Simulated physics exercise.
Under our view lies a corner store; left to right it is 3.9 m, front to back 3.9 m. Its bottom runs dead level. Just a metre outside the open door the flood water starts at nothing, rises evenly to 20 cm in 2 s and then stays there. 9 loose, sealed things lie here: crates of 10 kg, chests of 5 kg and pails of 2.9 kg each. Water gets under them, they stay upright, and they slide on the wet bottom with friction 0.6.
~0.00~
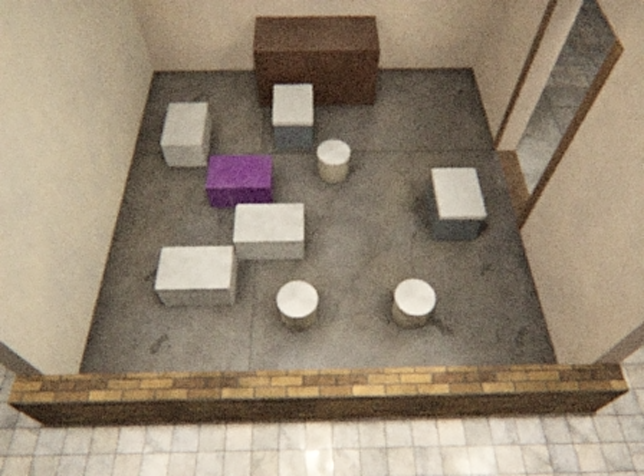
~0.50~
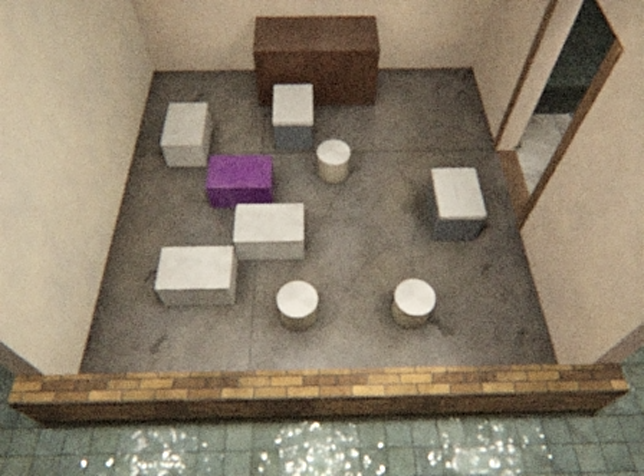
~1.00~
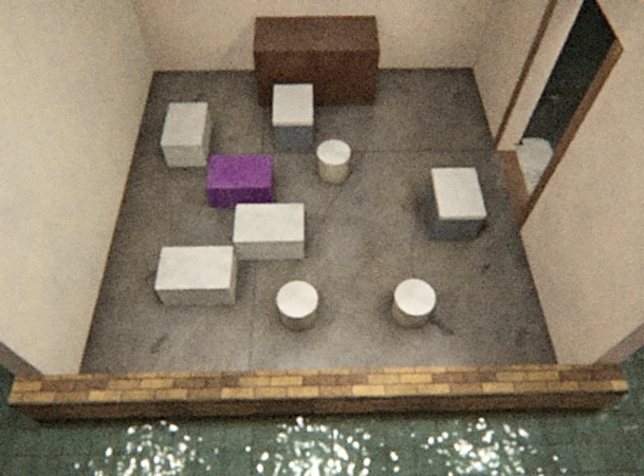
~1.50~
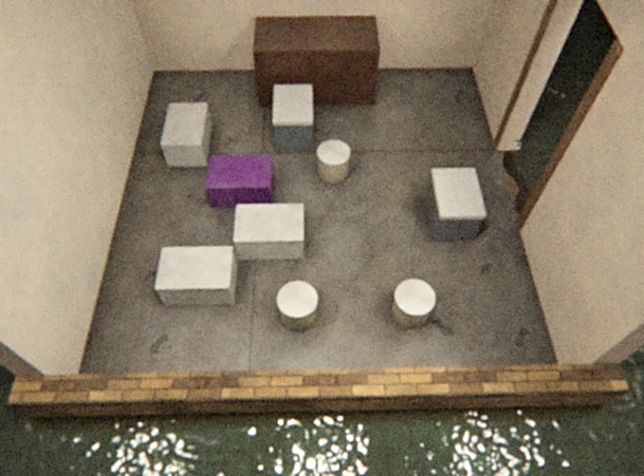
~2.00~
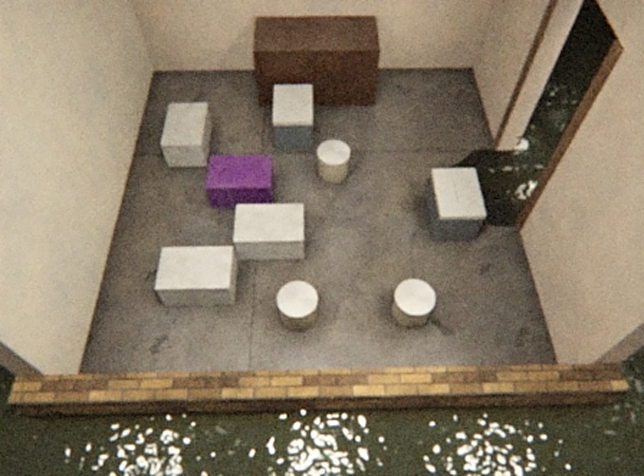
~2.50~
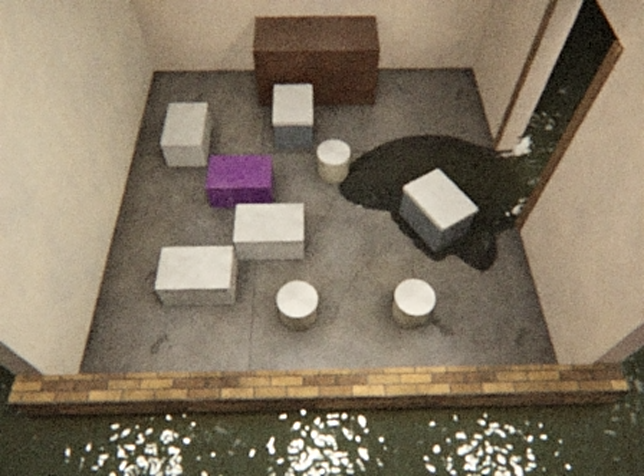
We see dark water rise outside a small room holding pale blocks, short cylinders and a purple crate, then enter through the doorway at right and spread across the floor, turning and shifting the nearest block slightly.
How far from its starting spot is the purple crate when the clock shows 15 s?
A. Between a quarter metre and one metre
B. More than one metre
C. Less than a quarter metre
B.
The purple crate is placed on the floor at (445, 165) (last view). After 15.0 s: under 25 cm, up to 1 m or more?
It ends far away.
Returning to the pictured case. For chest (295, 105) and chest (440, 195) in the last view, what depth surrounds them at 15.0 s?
I'd put it at 16 cm and 11 cm respectively.
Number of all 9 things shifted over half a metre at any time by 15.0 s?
The total is 9.
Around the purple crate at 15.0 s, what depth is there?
Roughly 15 cm deep.
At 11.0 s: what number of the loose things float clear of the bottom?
It comes to 9.
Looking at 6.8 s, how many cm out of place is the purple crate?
Shift: About 100 cm.
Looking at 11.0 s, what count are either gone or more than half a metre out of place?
Result: 8.
After 3.5 s the purple crate is near (239, 171), 0.0 m from its start, aground; 0 afloat.
After 6.8 s the purple crate is near (129, 203), 1.0 m from its start, afloat; 8 afloat.
After 11.0 s the purple crate is near (109, 271), 1.5 m from its start, afloat; 9 afloat.
After 15.0 s the purple crate is near (119, 336), 1.9 m from its start, afloat; 9 afloat.
